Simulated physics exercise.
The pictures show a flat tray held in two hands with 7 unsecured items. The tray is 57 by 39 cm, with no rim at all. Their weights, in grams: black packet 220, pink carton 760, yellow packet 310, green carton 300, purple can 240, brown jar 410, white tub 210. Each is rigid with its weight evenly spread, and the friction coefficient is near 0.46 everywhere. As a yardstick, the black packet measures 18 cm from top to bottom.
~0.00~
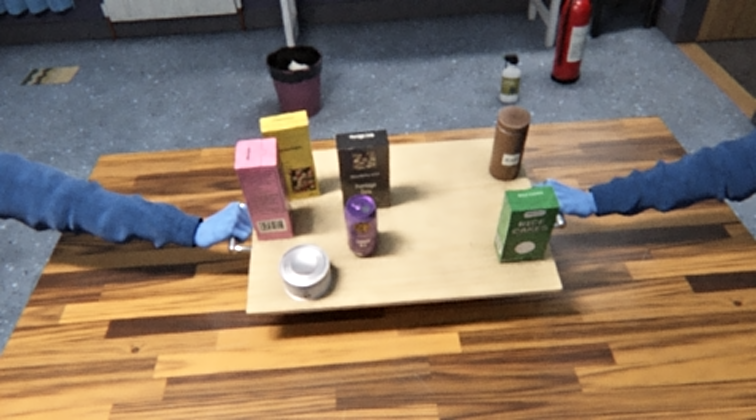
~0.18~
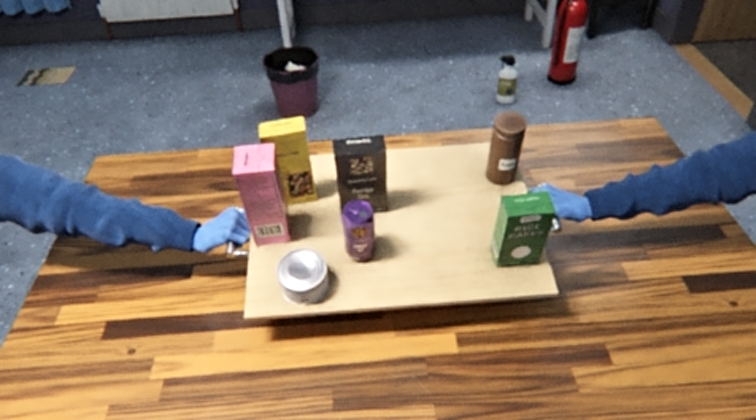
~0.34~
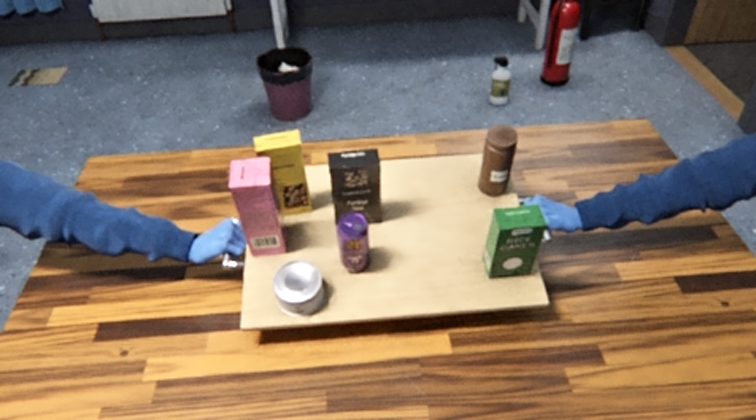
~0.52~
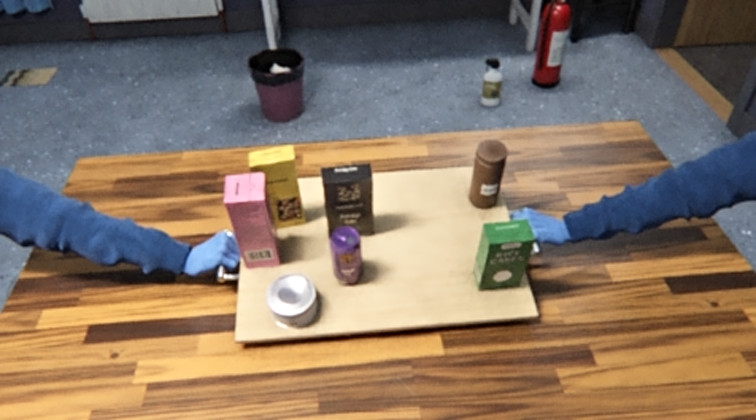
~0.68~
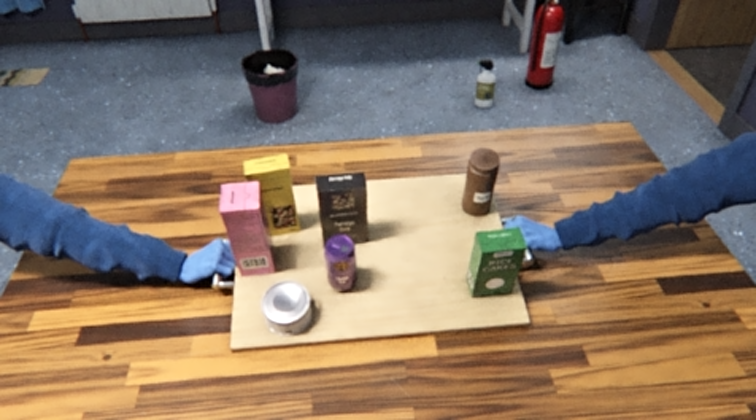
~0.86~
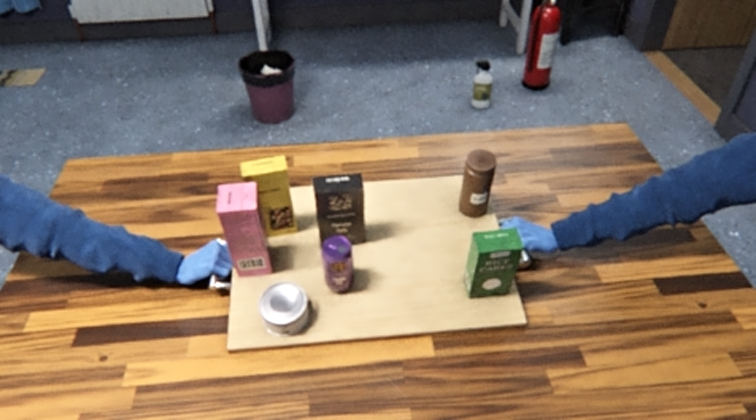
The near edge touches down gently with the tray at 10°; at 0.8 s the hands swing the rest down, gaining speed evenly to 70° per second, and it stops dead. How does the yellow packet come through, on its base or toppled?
The yellow packet tips over.
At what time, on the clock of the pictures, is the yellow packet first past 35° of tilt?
At about 1.5 s.
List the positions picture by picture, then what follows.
The first picture shows near edge 9 cm above the table; yellow packet (292, 160); black packet (364, 173).
The second picture shows near edge 8 cm above the table; green carton (521, 231); purple can (359, 232).
The third picture shows near edge 5 cm above the table; brown jar (497, 162); white tub (299, 288).
The fourth picture shows near edge 2 cm above the table; black packet (349, 203); pink carton (254, 223).
The fifth picture shows near edge on the table, tray at 10°; green carton (495, 264); purple can (341, 264).
The sixth picture shows near edge on the table, tray at 10°; yellow packet (271, 200); brown jar (477, 184).
After 1.06 s, near edge on the table, tray at 1°; yellow packet tipped 8° from how it sat near (274, 211).
After 1.46 s, tray flat on the table; yellow packet tipped 34° from how it sat near (272, 193); black packet tipped 5° from how it sat.
After 1.56 s, tray flat on the table; yellow packet tipped 66° from how it sat near (272, 194); black packet tipped 4° from how it sat.
After 1.96 s, tray flat on the table; yellow packet now off the tray.
At rest (3.3 s), off the tray and tipped over, yellow packet; the other 6 in place, give or take 5 cm. In the last view, yellow packet near (273, 200).
